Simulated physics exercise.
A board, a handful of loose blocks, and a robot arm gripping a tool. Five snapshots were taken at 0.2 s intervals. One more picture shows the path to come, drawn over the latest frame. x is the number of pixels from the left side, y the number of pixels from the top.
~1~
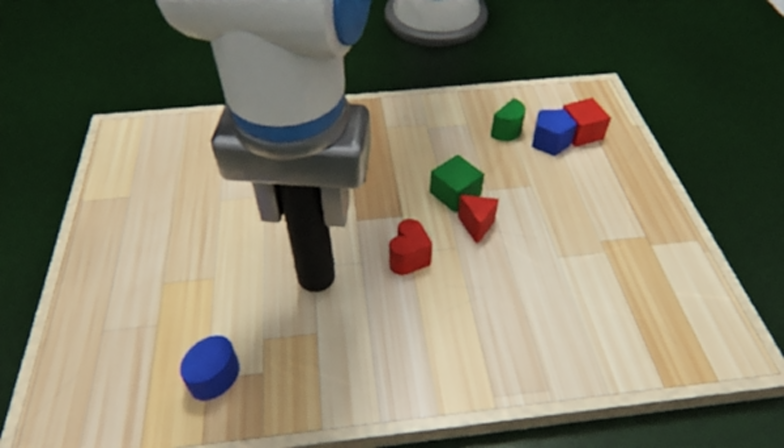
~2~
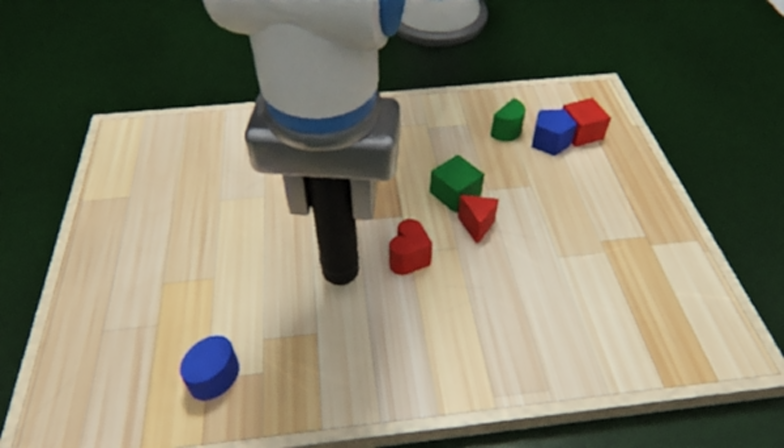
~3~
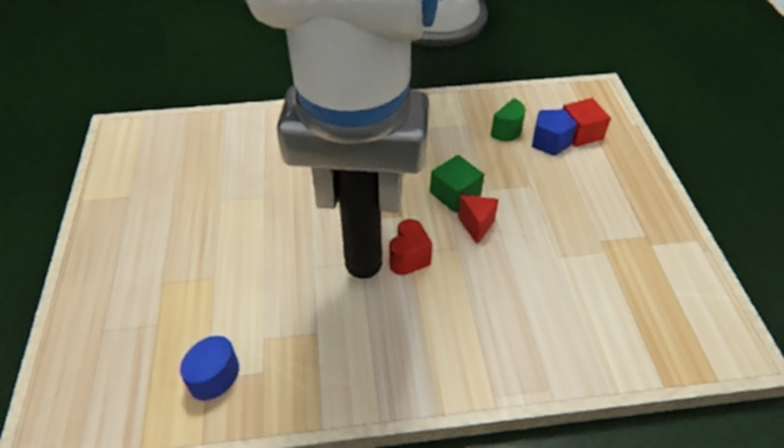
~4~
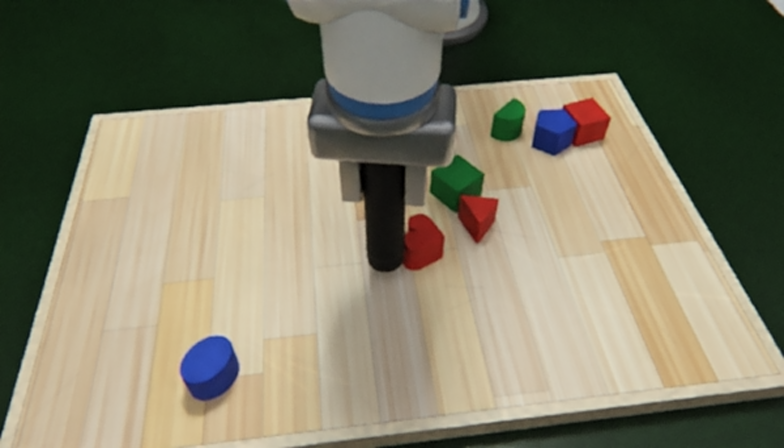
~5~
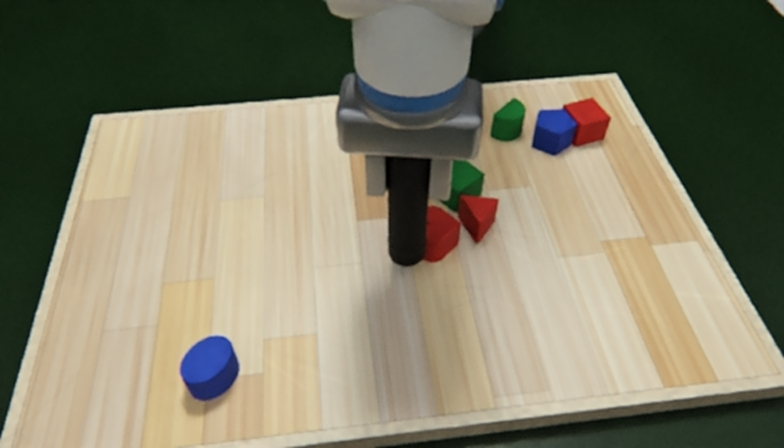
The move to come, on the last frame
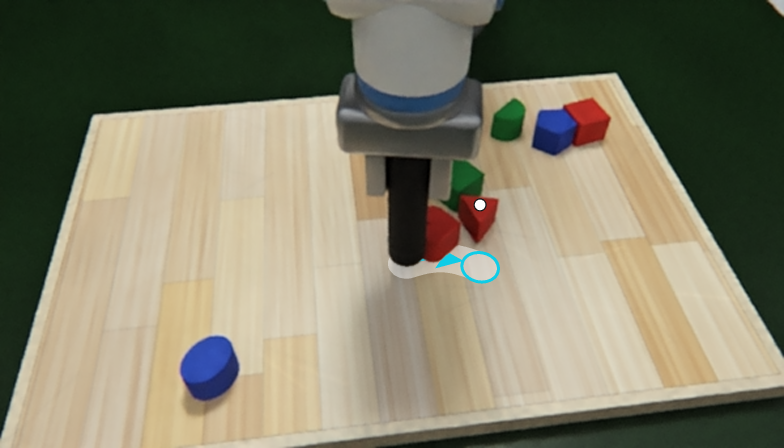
On a pale wooden board with a dark surround, a robot arm holding a black rod moves steadily right past a blue block at lower left. The rod meets a red heart-shaped block and pushes it a short way right, turning it, toward the red triangular piece and green block.
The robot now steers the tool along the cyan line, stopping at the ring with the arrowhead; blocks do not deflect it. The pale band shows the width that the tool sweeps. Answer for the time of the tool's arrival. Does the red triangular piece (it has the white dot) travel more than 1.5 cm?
Short answer: No.
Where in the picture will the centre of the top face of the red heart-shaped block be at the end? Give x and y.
(464, 212)
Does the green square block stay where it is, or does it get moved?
It stays.
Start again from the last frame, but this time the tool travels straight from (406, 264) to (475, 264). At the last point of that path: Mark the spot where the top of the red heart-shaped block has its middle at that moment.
(465, 217)
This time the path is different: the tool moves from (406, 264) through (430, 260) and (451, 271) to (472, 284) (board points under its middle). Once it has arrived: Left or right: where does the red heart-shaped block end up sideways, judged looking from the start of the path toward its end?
Facing the way the path runs, start to end, you'll find the red heart-shaped block has shifted left.
The drawn path runs from (406, 264) through (430, 258) and (456, 259) to (480, 267); the dot is on the red triangular piece.
The first path, step by step. Halfway along, tool at (446, 247); red heart-shaped block at (459, 211), turned 50° anticlockwise; red triangular piece at (485, 199), turned 15° clockwise.
At the end, tool at (482, 256); red heart-shaped block at (464, 212), turned 70° anticlockwise; green square block not moved; red triangular piece at (488, 198).
